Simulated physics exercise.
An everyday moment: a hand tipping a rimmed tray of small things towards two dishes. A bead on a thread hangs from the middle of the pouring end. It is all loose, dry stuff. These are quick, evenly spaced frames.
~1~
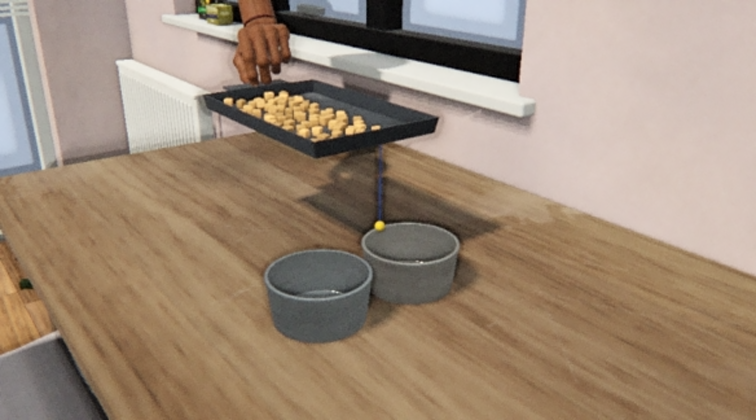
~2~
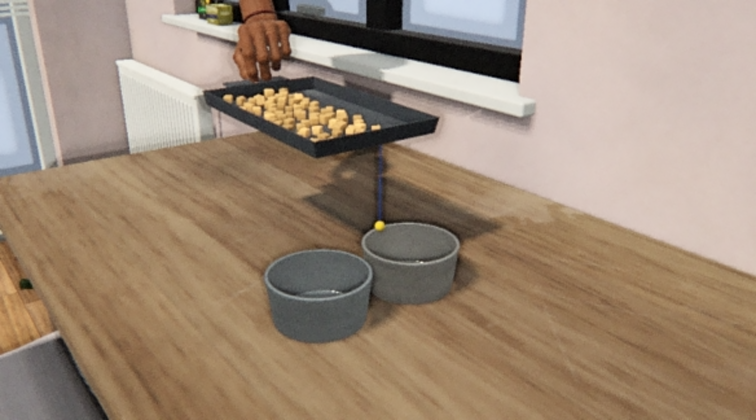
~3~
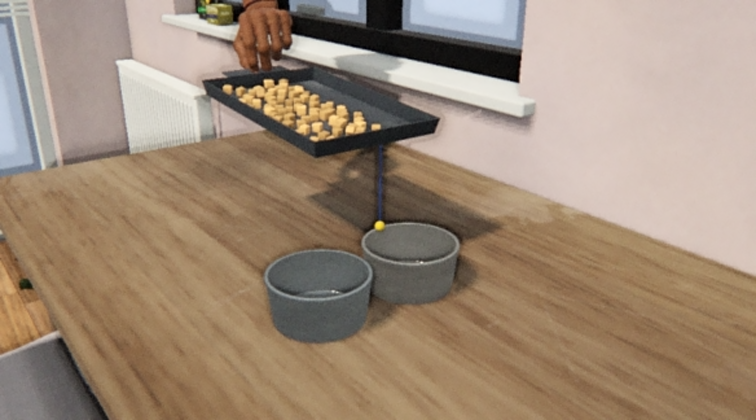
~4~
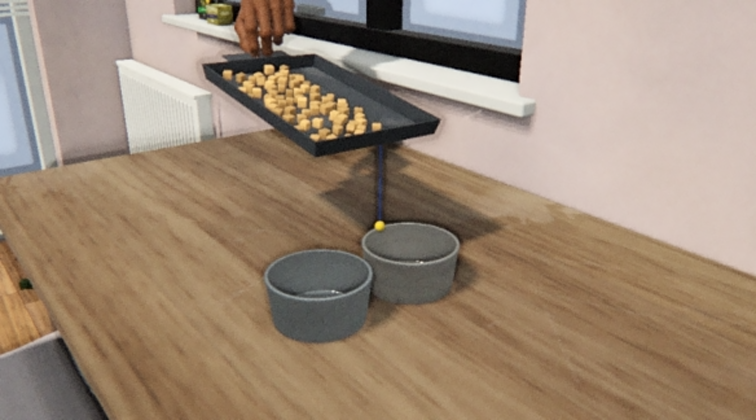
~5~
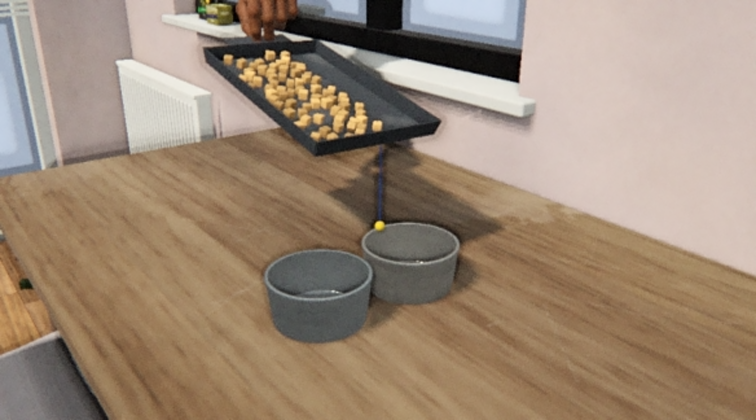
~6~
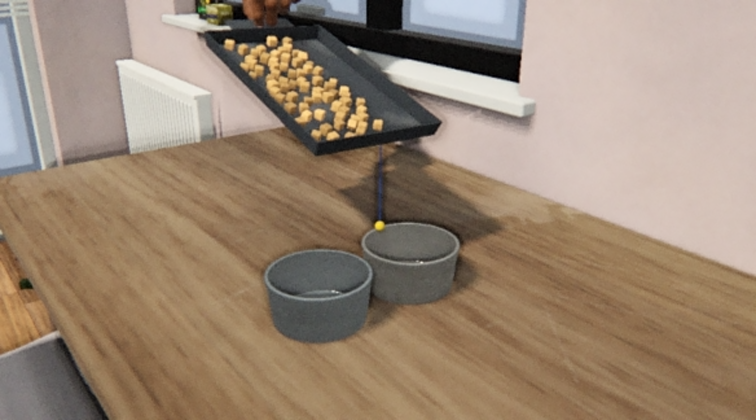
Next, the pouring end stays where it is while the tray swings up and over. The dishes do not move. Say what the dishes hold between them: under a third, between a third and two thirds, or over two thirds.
Caught overall: Between a third and two thirds.
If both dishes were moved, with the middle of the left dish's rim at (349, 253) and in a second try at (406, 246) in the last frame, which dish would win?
At the first place the right-hand dish, at the second the dish on the left.
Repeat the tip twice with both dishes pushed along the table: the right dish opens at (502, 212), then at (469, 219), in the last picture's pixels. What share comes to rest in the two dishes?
About 50 and 40 per cent.
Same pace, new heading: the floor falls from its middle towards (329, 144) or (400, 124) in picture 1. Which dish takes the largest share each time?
One: The left dish. Two: The right one.
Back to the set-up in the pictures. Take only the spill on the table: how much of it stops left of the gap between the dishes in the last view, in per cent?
Roughly 10 in a hundred.
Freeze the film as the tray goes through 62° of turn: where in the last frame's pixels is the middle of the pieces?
Close to (375, 119).
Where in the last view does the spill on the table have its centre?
Roughly at (446, 341).
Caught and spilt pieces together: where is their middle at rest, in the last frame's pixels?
Roughly at (427, 294).
Soon, tray tipped steeply; all on the tray.
A while on, tray tipped right over; nearly all on the tray; a small part outside both; a small part in the air.
Towards the end, tray tipped past a quarter turn; a small part in the left dish; about half in the right dish; about half outside both.
Finally, tray tipped past a quarter turn; a small part in the left dish; about half in the right dish; about half outside both.
